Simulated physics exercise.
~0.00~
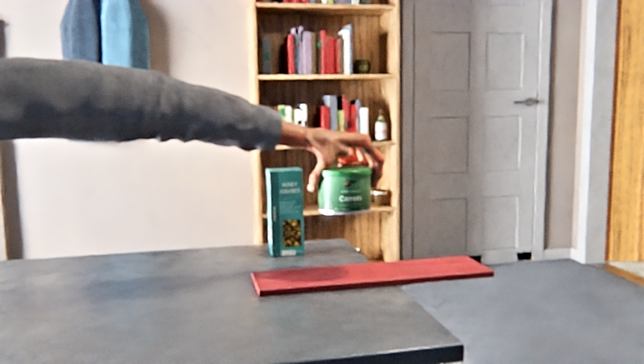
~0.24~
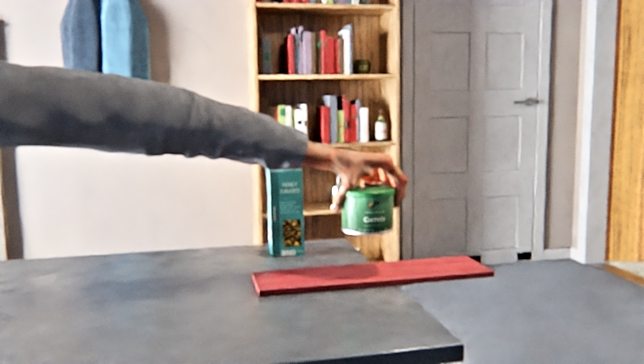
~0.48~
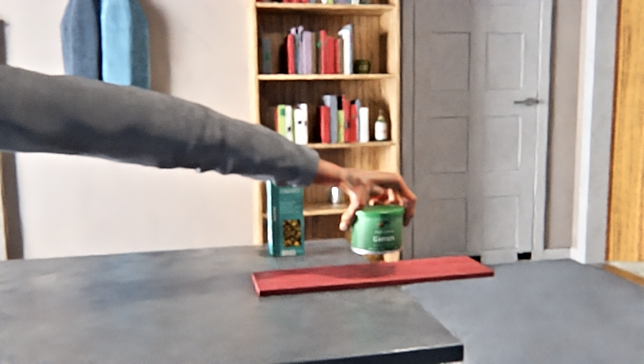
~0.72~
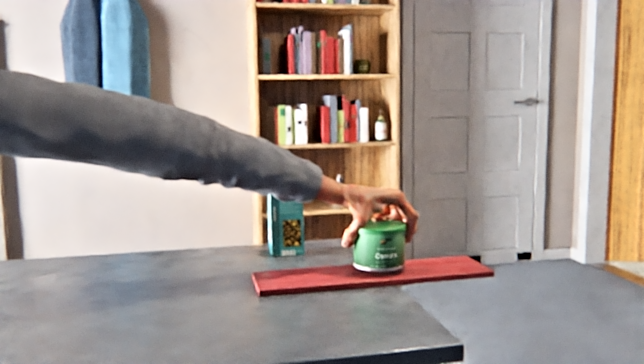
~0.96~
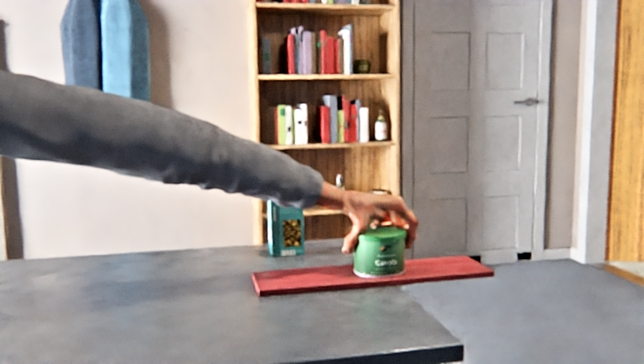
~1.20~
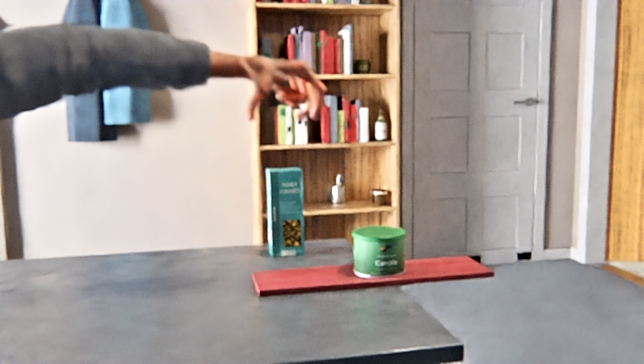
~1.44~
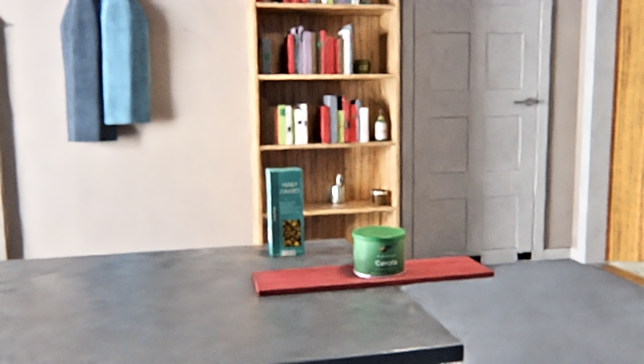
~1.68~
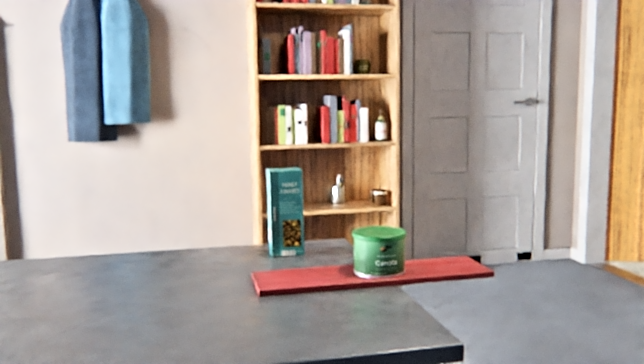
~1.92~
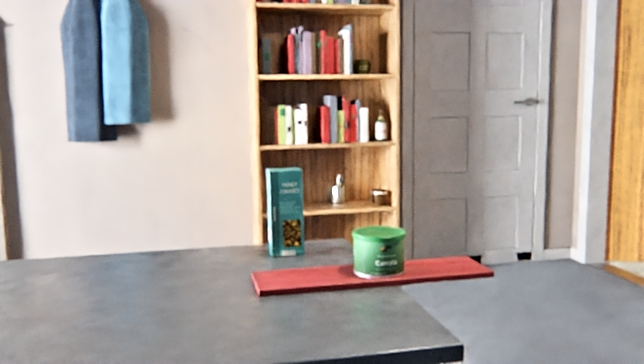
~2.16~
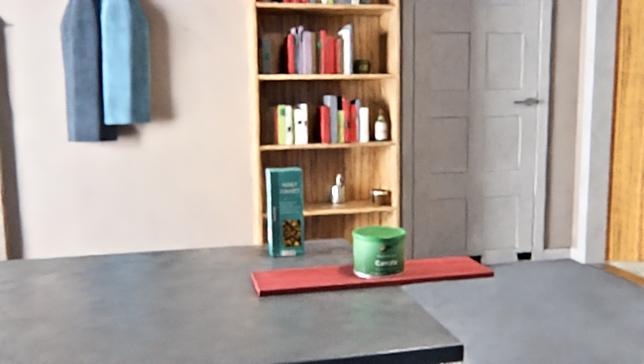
A hand at the end of a grey-sleeved arm, reaching in from the left, carries a green tub over a dark grey table, seen by a still camera in a room with a bookshelf and a grey door behind. A red plank lies on the tabletop and juts past its right edge, with a turquoise carton standing near its left end. The hand moves the tub right and down and sets it on the plank near the middle. It then lets go, lifts away to the left and leaves view. The plank stays level, and the tub and carton stand still.
